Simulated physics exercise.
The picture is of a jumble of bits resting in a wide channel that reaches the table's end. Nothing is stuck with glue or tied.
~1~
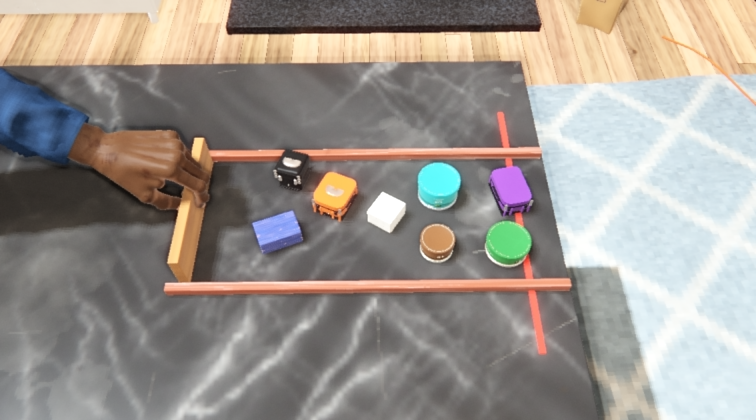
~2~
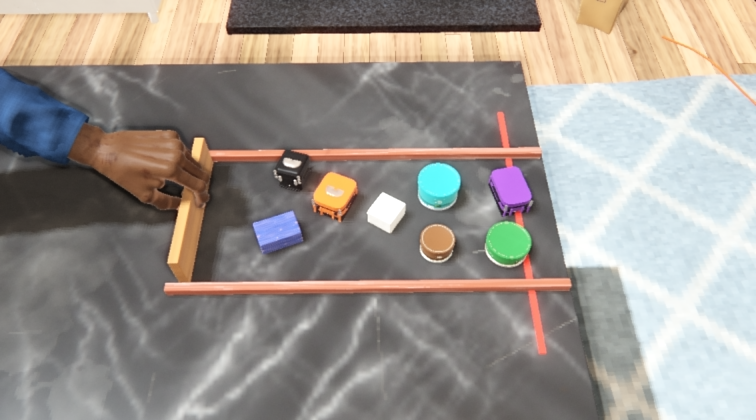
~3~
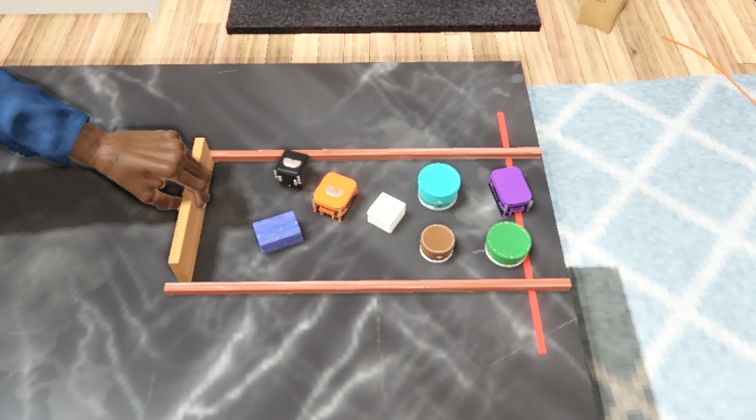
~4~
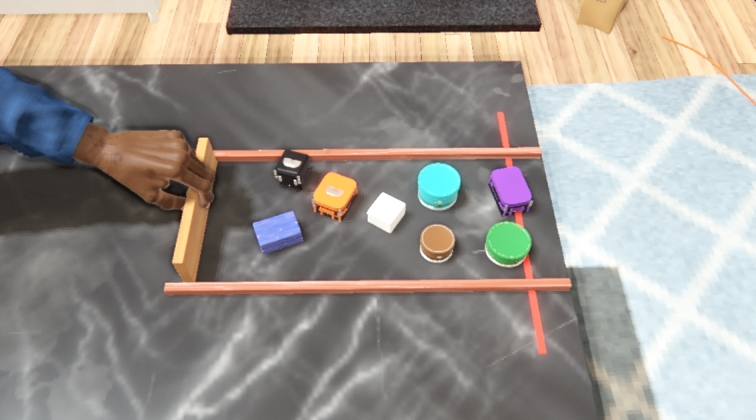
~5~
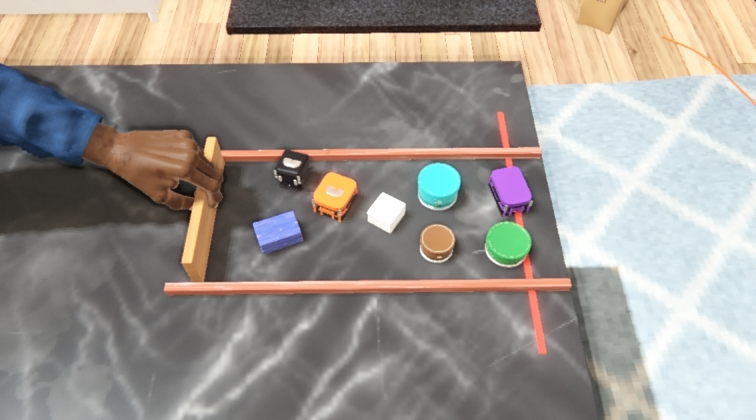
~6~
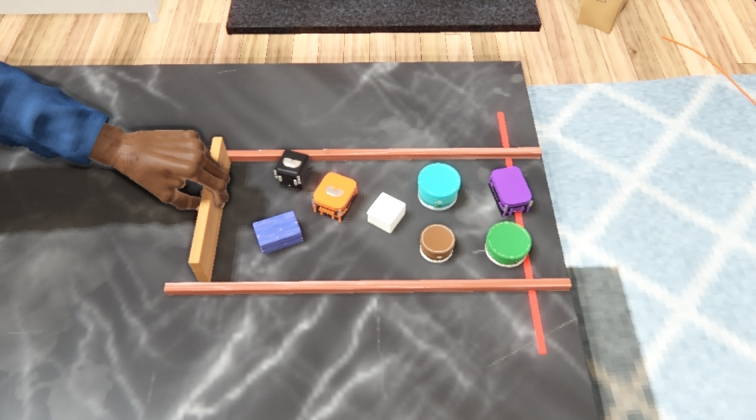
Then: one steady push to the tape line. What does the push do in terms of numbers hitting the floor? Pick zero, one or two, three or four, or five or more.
It sends five or more to the floor.
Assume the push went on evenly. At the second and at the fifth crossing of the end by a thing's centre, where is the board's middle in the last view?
I'd put it close to (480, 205) and later close to (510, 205).
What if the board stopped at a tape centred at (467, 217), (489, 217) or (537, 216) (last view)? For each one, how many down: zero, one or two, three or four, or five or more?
One after another: Either one or two, one to two, more than four.
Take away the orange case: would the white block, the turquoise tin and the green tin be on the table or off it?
White block: Still up; turquoise tin: Down; green tin: Down.
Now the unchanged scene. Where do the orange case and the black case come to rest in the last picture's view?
Close to (545, 201); the other close to (526, 165).
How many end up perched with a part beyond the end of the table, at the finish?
Answer: 2.
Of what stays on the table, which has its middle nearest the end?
It is the orange case.
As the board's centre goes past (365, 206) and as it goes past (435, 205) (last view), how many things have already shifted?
Well, it's 4 at the first one and 8 at the second.
Soon after, none off yet; purple case at rest near (510, 192); green tin at rest near (508, 244); turquoise tin at rest near (438, 187).
At rest, the number that fall off is five or more; fallen, white block, brown tin, turquoise tin, green tin and purple case.
